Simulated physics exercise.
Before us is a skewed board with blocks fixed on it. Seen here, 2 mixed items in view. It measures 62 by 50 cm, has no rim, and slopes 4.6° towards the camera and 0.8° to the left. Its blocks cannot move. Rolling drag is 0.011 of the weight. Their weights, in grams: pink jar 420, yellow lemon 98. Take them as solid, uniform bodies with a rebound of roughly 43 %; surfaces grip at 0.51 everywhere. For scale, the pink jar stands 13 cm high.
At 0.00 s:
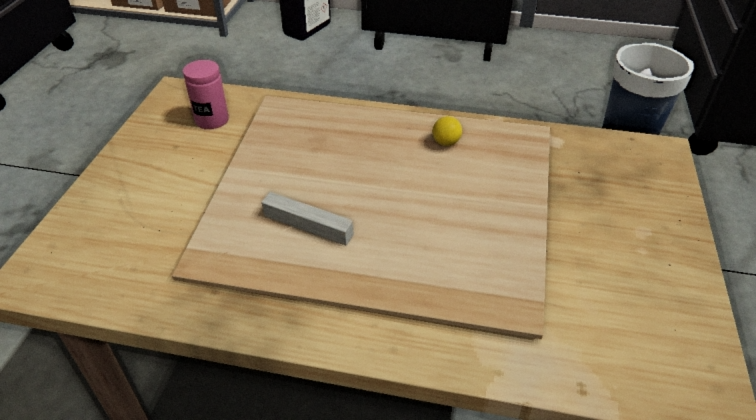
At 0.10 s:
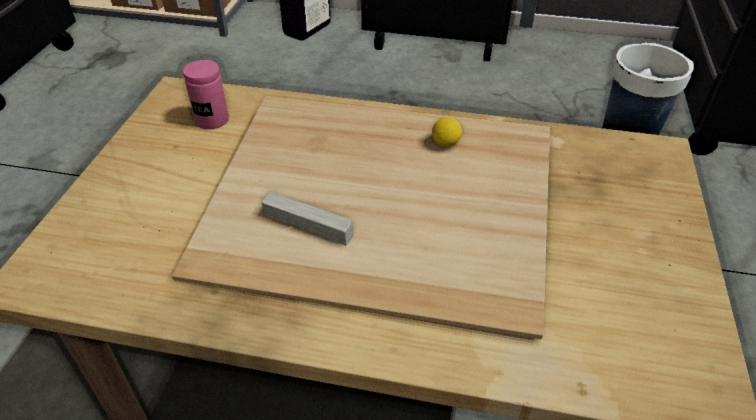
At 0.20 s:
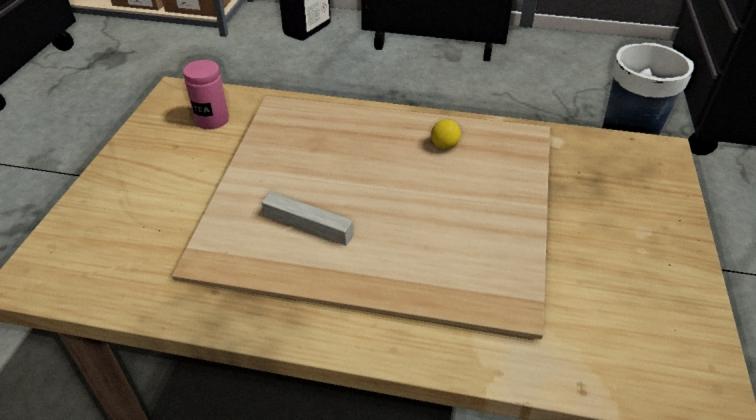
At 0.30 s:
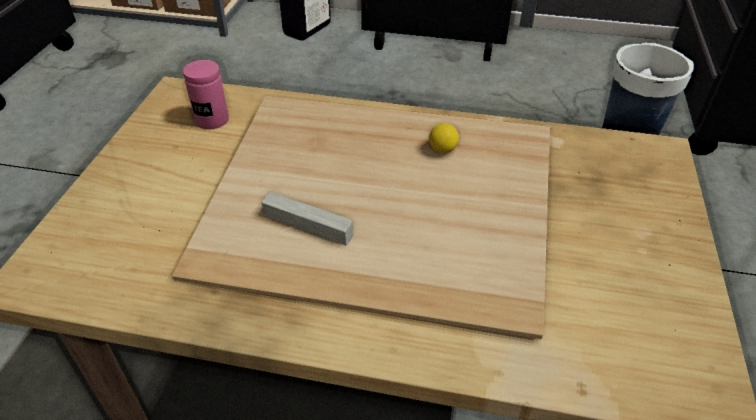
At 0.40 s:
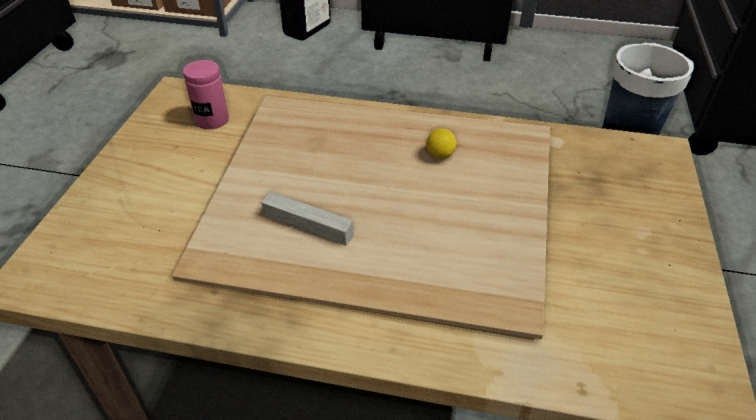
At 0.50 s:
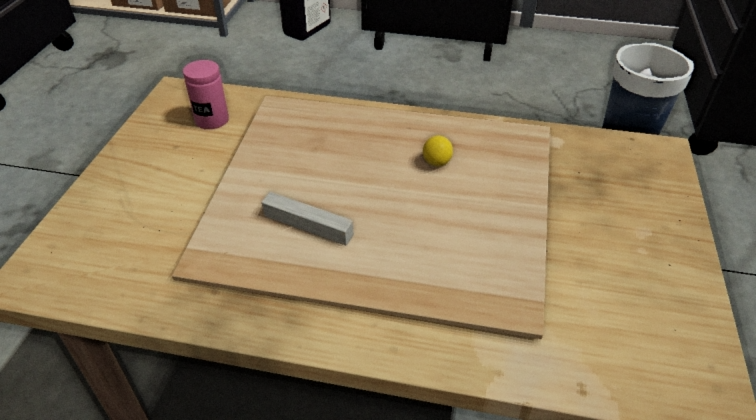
In the video, a yellow lemon near the back of a wooden board on a table moves slowly toward the camera and slightly left, while a grey bar on the board and a pink jar beside it stay still.
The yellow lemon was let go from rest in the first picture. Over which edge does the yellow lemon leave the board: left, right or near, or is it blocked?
The answer: Near edge.
Around 0.90 s, 22 cm of board to the near edge; yellow lemon near (414, 201).
Around 1.30 s, 0 cm of board to the near edge; yellow lemon near (369, 296).
Around 1.60 s, it has gone over the near edge.
Finally (1.7 s), it has gone over the near edge; pink jar still in place (within 8 cm).
